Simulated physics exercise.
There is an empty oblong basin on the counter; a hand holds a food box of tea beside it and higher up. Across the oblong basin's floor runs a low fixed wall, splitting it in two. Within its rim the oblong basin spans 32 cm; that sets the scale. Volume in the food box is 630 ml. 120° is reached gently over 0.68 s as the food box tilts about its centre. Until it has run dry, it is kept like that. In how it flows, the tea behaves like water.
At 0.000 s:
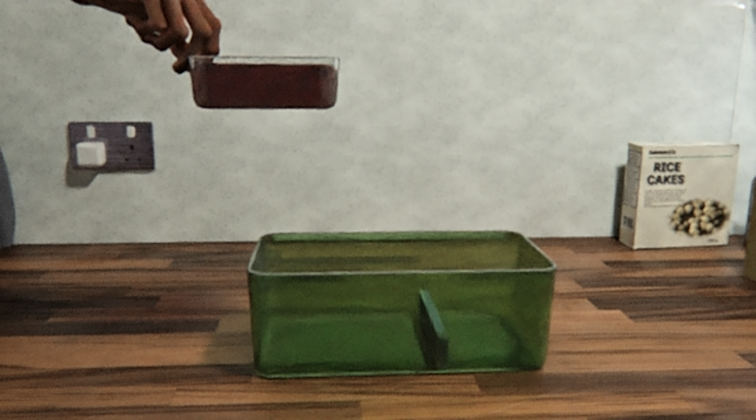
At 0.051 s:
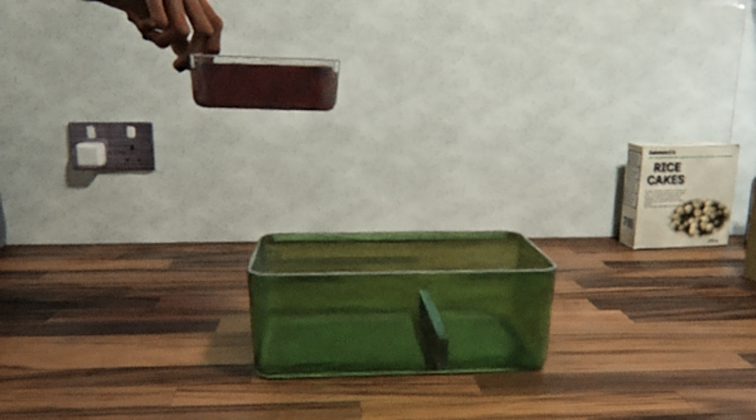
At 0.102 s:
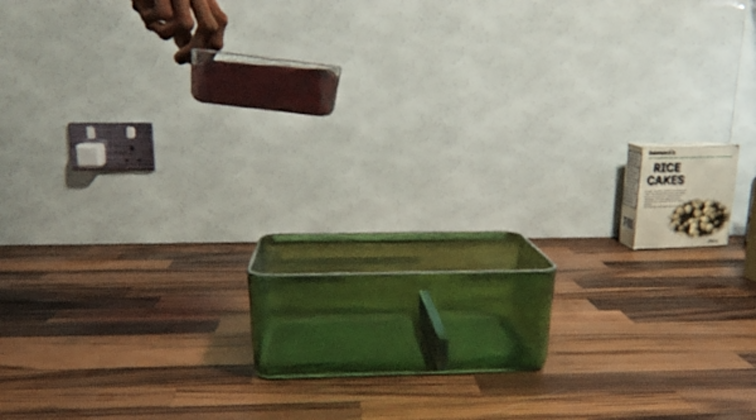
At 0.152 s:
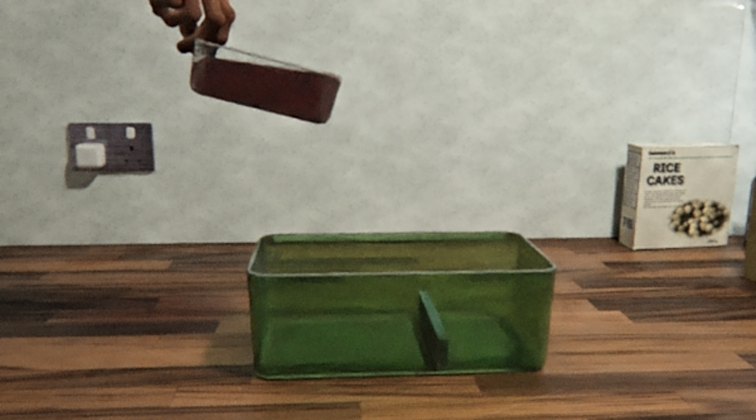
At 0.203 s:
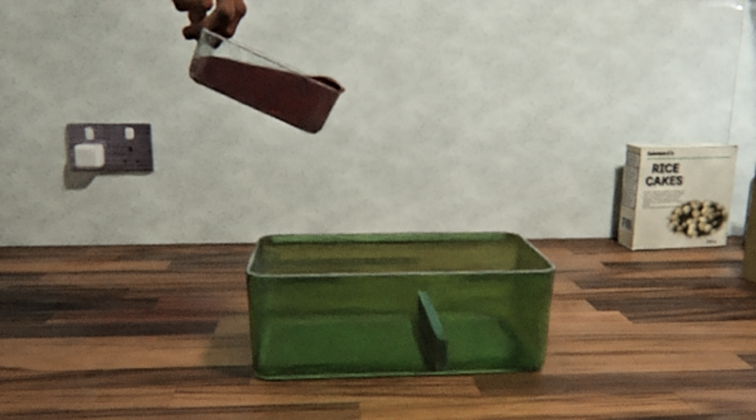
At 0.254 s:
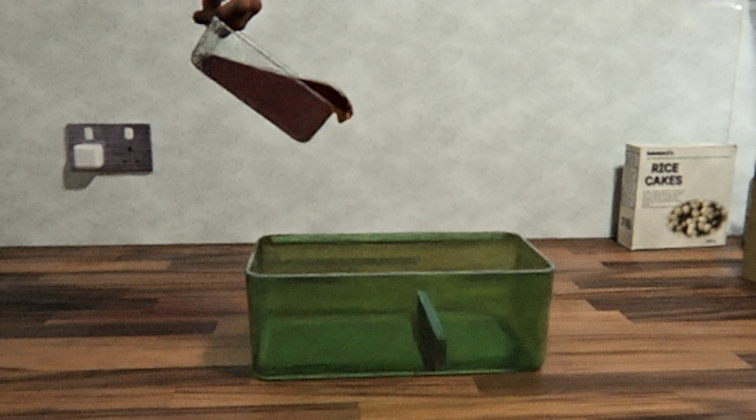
A hand tilting a clear food box of dark reddish tea rightward above an empty green basin, liquid reaching over its lip.
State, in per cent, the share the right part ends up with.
The right part ends up with roughly 10 %.
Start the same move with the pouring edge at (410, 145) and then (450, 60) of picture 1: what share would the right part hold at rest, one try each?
I'd say 55 percent on the first go, 70 percent on the next.
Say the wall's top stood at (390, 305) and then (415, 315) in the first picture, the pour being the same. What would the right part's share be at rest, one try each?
60 then 25 %.
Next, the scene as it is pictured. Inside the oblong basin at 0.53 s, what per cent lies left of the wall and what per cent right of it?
56 left and 0 right, roughly.
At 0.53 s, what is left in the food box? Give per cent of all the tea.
I'd estimate some 3 % remains.
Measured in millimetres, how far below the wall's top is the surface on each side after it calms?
I'd say some 20 mm on the left and some 34 mm on the right.
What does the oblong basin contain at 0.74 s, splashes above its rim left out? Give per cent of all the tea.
88 per cent, give or take a little.
By 0.53 s the tilt is 107° and 3 per cent is still to pour, 56 is left of the wall and 0 right of it.
By 0.74 s the tilt is 120° and 0 per cent is still to pour, 82 is left of the wall and 5 right of it.
By 0.95 s the tilt is 120° and 0 per cent is still to pour, 83 is left of the wall and 10 right of it.
By 1.18 s the tilt is 120° and 0 per cent is still to pour, 83 is left of the wall and 10 right of it.
At rest 83 per cent lies left of the wall, 10 right of it and 7 outside.
